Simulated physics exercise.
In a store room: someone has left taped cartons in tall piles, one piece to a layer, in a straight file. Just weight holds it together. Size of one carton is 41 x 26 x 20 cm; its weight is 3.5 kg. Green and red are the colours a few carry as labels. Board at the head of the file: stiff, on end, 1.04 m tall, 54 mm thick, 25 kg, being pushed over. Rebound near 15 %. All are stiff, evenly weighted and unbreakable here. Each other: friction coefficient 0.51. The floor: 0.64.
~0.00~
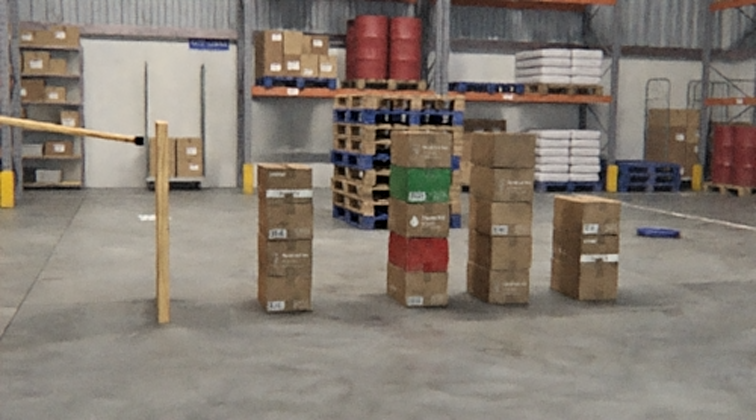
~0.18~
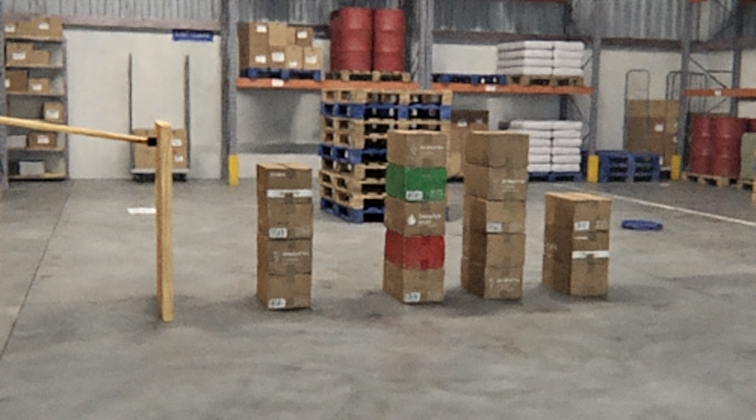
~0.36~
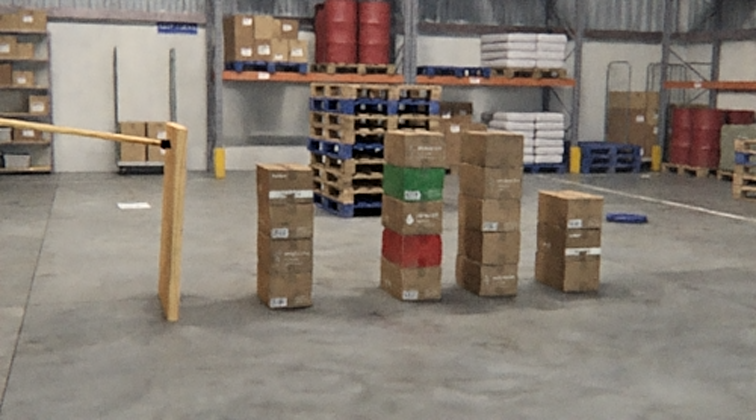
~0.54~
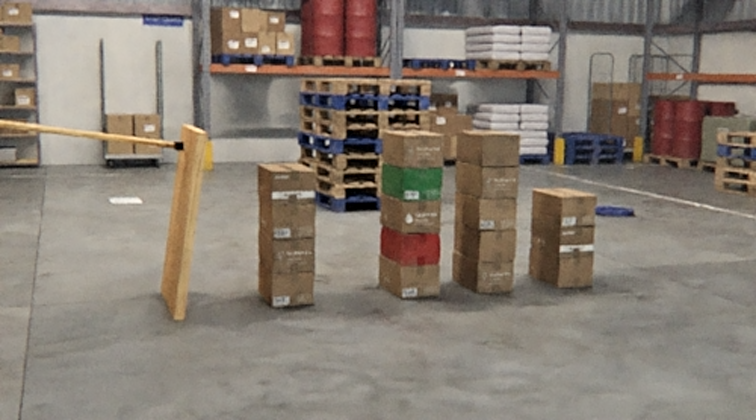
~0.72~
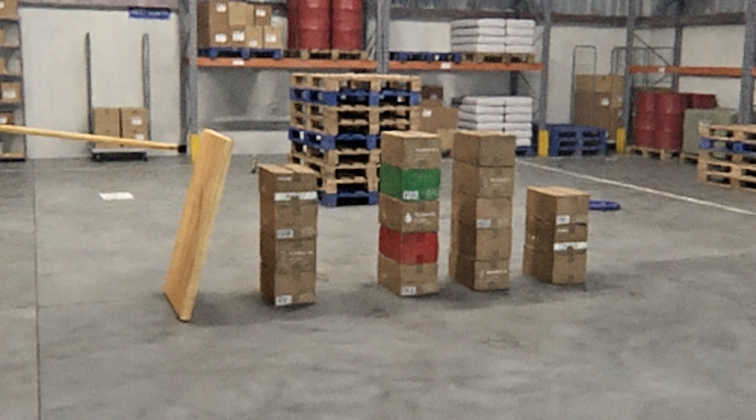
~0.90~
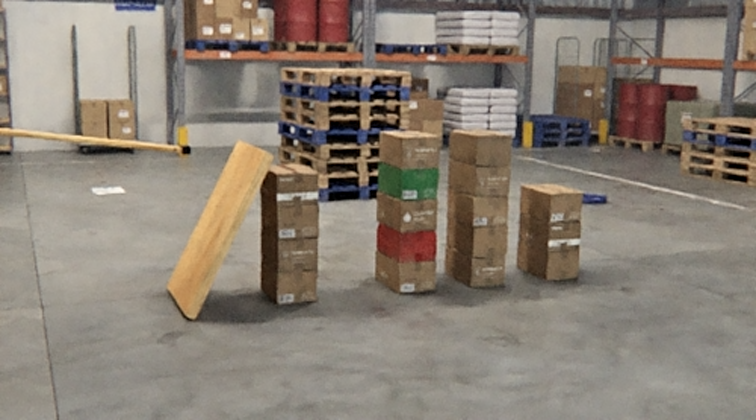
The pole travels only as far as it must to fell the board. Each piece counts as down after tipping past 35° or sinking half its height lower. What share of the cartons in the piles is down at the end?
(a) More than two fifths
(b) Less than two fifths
Less than two fifths.
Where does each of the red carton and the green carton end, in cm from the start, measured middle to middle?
Red 10 cm, green 20 cm.
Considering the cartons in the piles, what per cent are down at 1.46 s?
25 per cent.
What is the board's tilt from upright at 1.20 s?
Roughly 40° off upright.
After 1.20 s, board 40° from upright; none of the 17 cartons down, 4 disturbed.
After 1.46 s, board 56° from upright; 4 of the 17 cartons down.
After 1.74 s, board 67° from upright; 4 of the 17 cartons down; green carton 3° from how it stood; red carton 3° from how it stood.
In the end (2.6 s), board 67° from upright; 4 of the 17 cartons down; green carton 17° from how it stood; red carton 17° from how it stood. That is 24 per cent. From the last view, middles, green carton near (438, 179), red carton near (420, 237).
